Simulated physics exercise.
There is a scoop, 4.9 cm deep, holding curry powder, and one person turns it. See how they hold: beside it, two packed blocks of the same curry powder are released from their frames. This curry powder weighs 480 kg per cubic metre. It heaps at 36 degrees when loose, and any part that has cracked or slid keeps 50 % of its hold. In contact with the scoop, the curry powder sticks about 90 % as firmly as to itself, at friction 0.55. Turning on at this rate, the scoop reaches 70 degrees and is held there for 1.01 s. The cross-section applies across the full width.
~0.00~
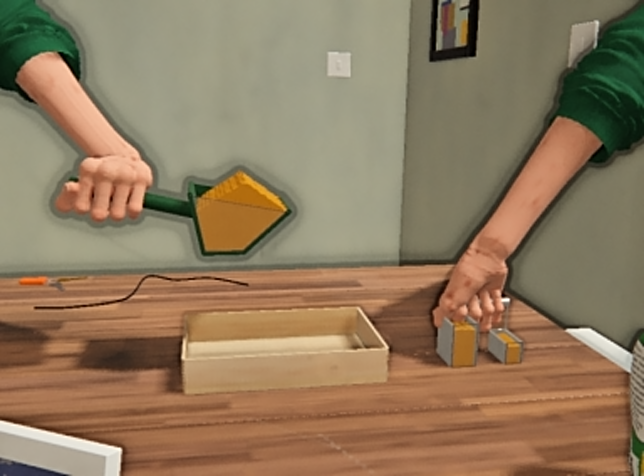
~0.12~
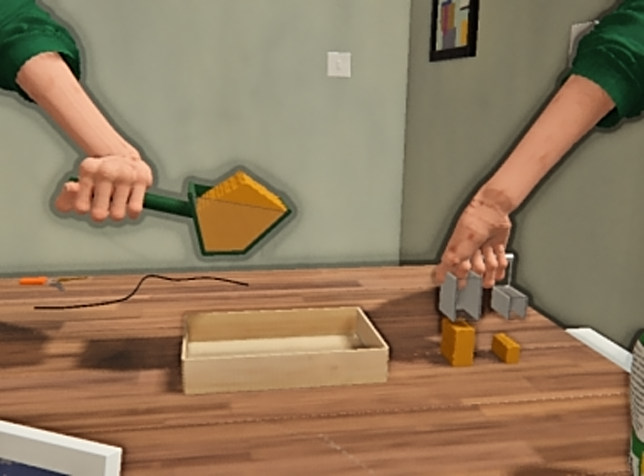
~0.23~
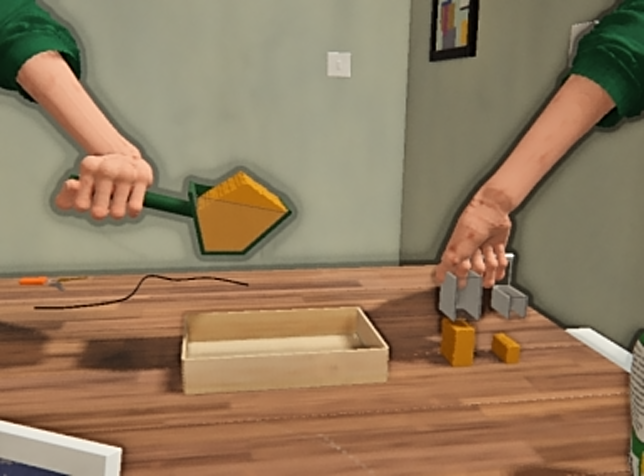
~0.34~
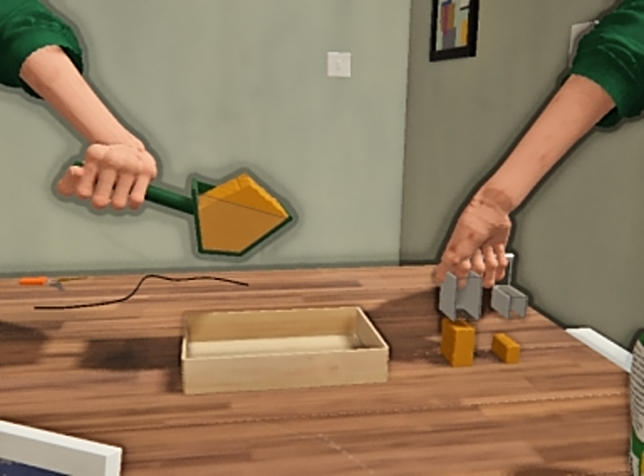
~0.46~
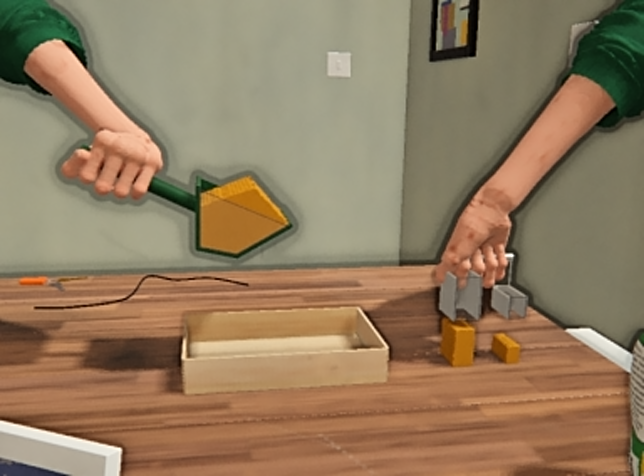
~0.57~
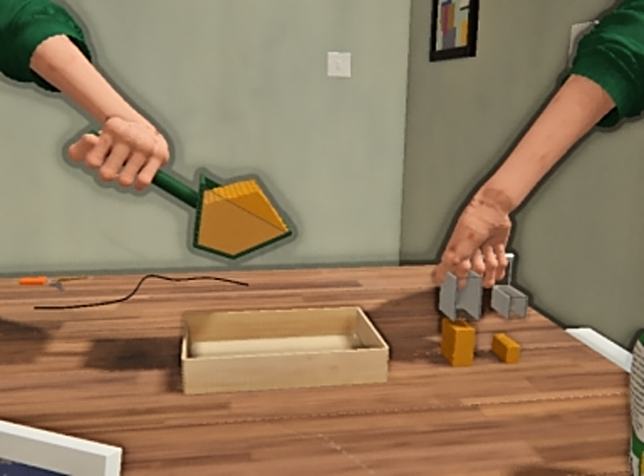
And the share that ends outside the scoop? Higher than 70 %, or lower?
Lower.
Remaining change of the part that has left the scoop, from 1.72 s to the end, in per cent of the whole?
Result: Close to 4 percent.
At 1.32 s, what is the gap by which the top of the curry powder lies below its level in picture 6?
The gap comes to some 1.0 centimetres.
By 0.92 s, the scoop is at 39 degrees and 0 % has left it.
By 1.32 s, the scoop is at 62 degrees and 0 % has left it.
By 1.72 s, the scoop is at 70 degrees and 50 % has left it.
By 2.13 s, the scoop is at 70 degrees and 54 % has left it.
By 2.41 s, at the end, the scoop is at 70 degrees and 54 % has left it.
